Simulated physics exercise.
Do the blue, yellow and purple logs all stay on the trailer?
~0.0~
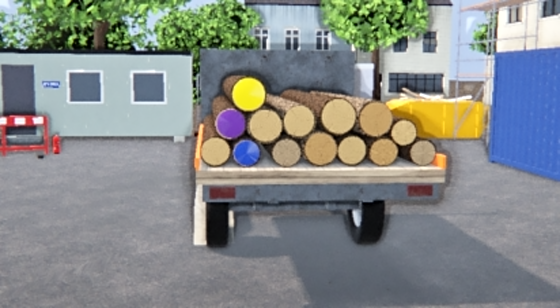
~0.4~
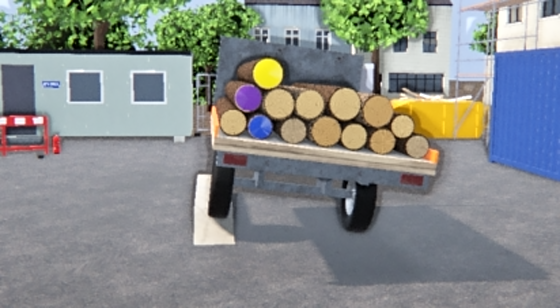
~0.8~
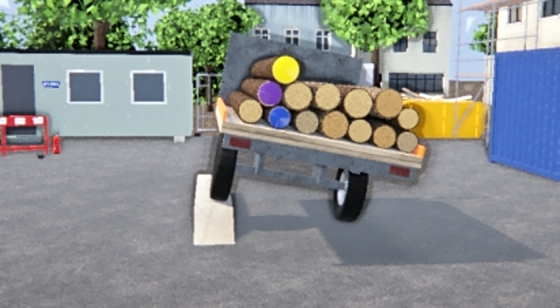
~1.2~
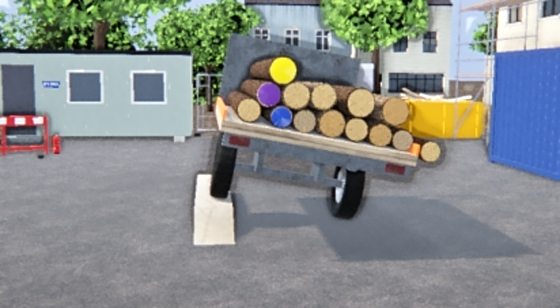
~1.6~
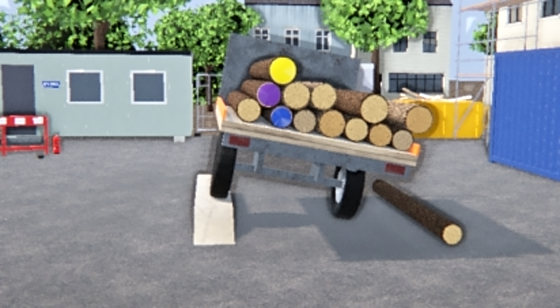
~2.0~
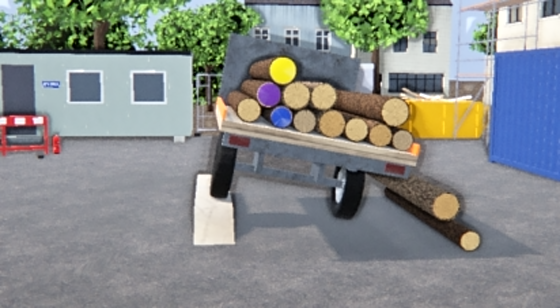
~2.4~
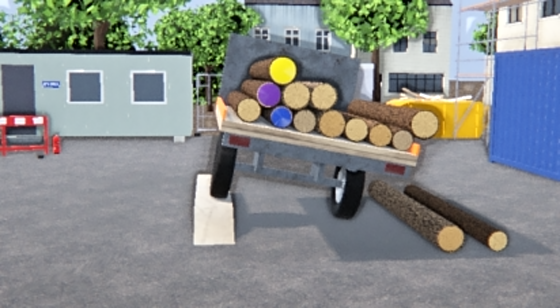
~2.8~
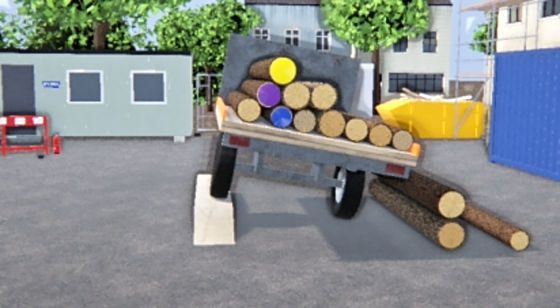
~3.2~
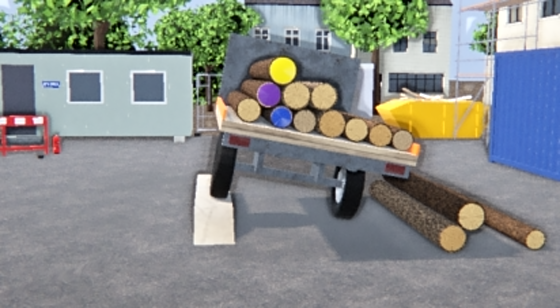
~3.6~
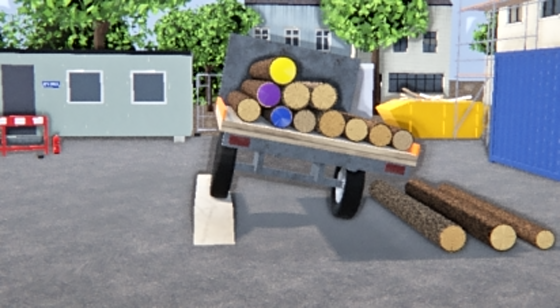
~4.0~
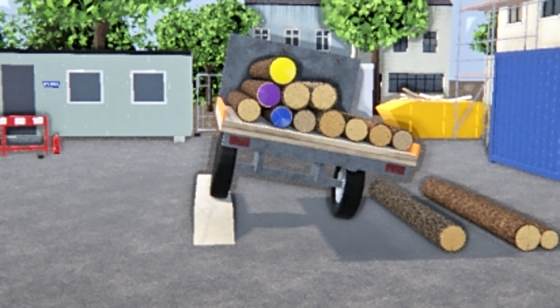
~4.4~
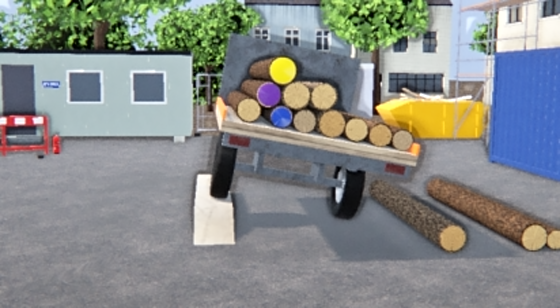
Yes, all three remain on the leaning deck at the end. Only plain logs from the right side of the stack come off.
